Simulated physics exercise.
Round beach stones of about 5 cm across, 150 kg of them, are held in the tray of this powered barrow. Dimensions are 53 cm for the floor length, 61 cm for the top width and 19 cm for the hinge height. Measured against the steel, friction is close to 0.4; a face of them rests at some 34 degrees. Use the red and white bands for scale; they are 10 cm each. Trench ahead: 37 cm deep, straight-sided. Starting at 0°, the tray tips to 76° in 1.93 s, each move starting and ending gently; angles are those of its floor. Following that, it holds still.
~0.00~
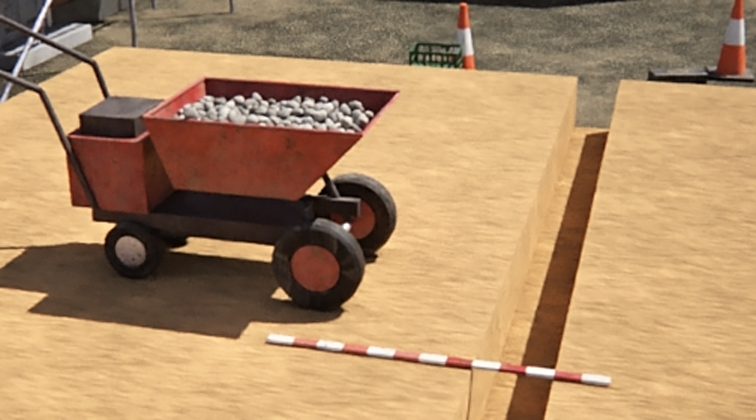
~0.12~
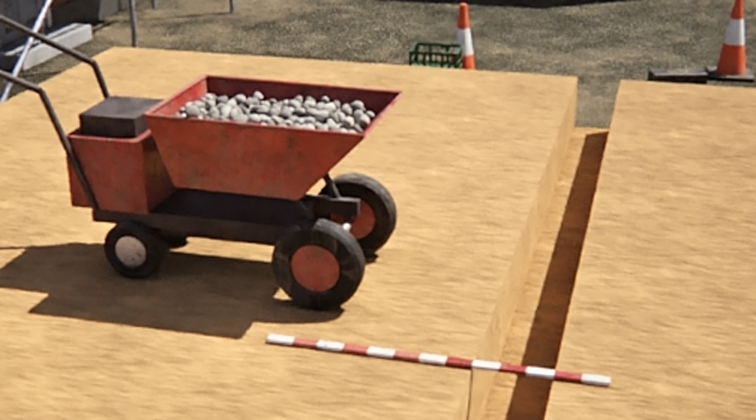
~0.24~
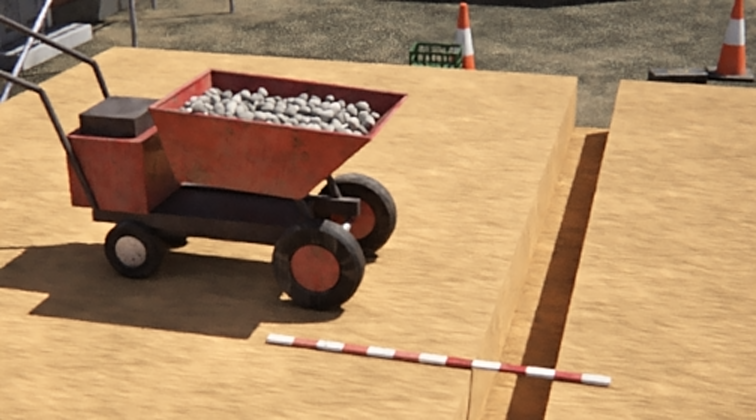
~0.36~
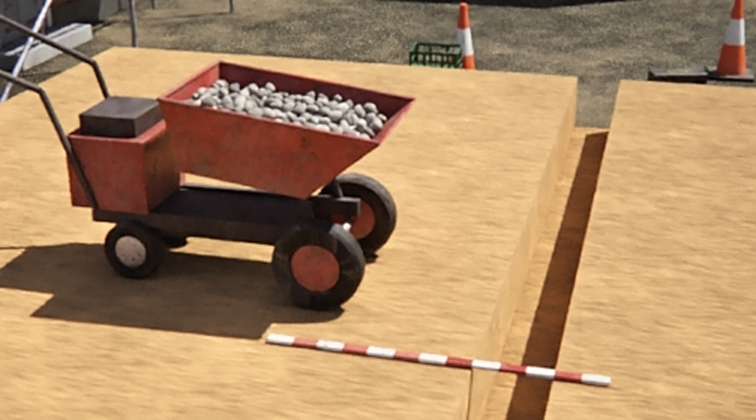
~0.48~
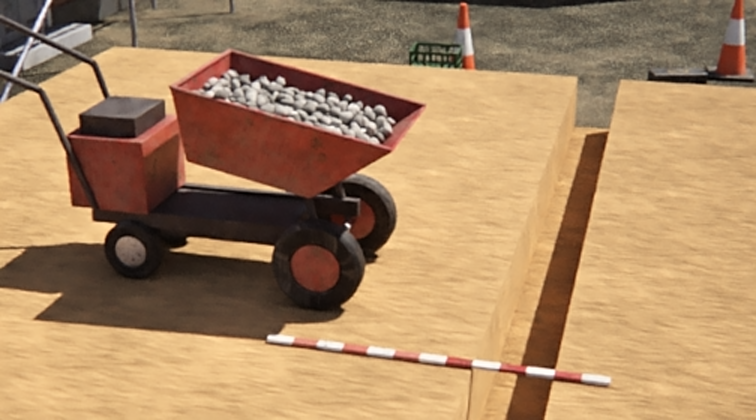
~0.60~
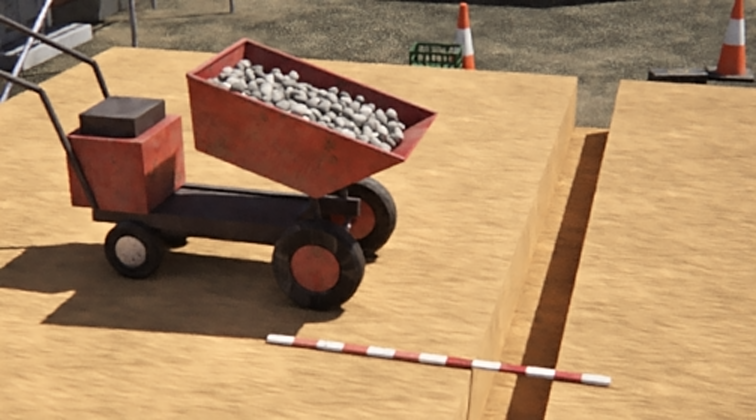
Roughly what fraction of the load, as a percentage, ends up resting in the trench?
Roughly 99 per cent of the load.
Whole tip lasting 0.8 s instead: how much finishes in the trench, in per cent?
It would come to roughly 90 per cent.
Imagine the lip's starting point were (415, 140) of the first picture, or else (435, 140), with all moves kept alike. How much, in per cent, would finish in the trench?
Near 50 then near 30 percent.
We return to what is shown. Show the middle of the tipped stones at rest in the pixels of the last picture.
Look at roughly (532, 356).
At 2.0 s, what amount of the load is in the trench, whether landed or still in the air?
I'd put it near 80 per cent.
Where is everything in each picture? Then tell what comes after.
Lip at (362, 136), floor tilted 0°, highest stones at (280, 108), in the first picture.
Lip at (364, 137), floor tilted 1°, highest stones at (282, 107); the stones move at 0.1 m/s on average, in the second picture.
The tray is at 3°, its lip at (370, 139); the top of the load is at (239, 103); the stones move at 0.2 m/s on average, in the third picture.
Lip at (380, 144), floor tilted 7°, highest stones at (238, 96); the stones move at 0.3 m/s on average, in the fourth picture.
Lip at (391, 151), floor tilted 12°, highest stones at (233, 83); the stones move at 0.4 m/s on average, in the fifth picture.
The tray is at 17°, its lip at (404, 161); the top of the load is at (241, 74); the stones move at 0.5 m/s on average, in the sixth picture.
After 1.5 s the floor is at 64°; 93 % in the tray, 2 % short of the trench, 4 % in the trench; the foremost stones are at (520, 319).
After 2.0 s the floor is at 76°; 15 % in the tray, 2 % short of the trench, 82 % in the trench, 1 % past the trench; the foremost stones are at (619, 310).
After 2.4 s the floor is at 76°; 1 % in the tray, 1 % short of the trench, 98 % in the trench, 1 % past the trench; the foremost stones are at (650, 322).
After 4.3 s the floor is at 76°; 0 % in the tray, 99 % in the trench, 1 % past the trench; the foremost stones are at (657, 323).
